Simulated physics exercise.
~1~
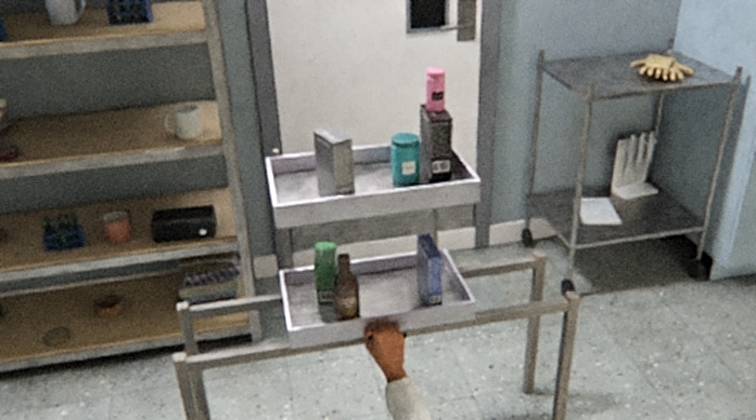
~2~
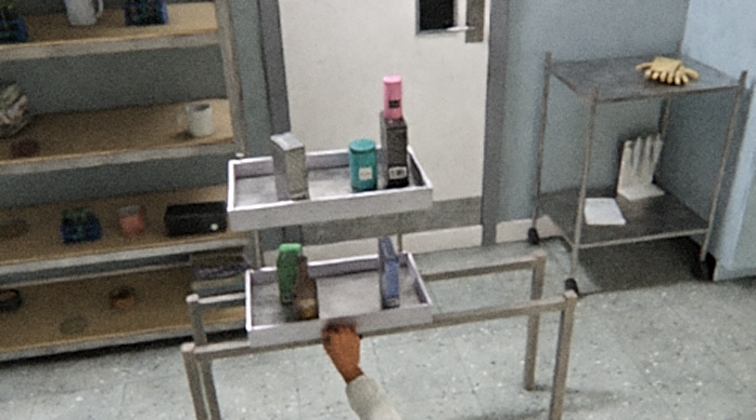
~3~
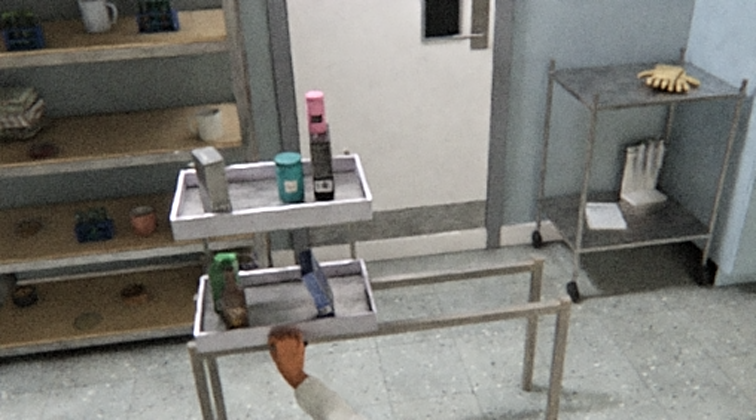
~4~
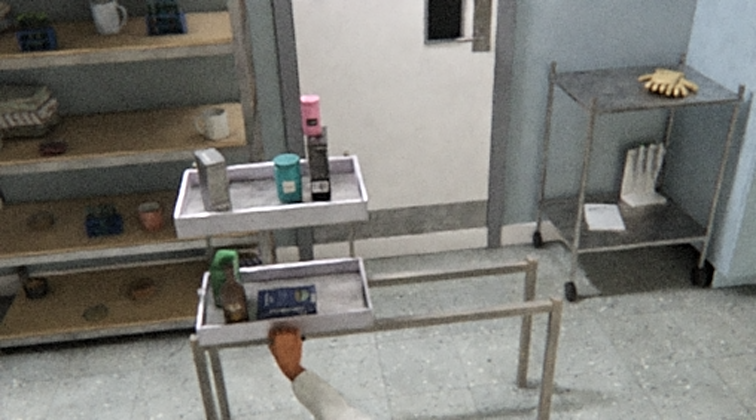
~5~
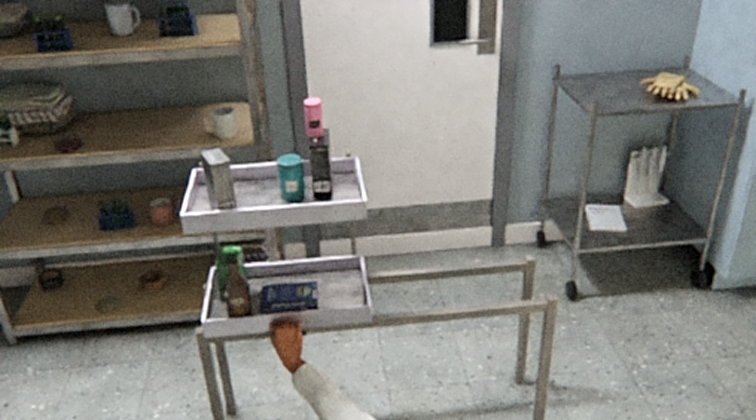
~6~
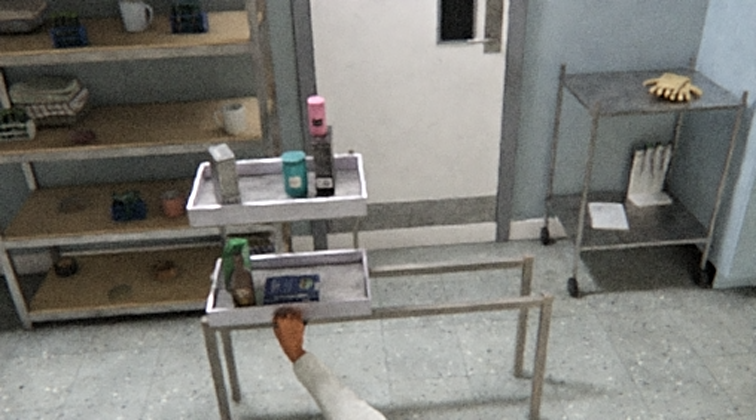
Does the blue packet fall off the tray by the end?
No, the blue packet tips over onto its side but stays on the lower tier of the tray.
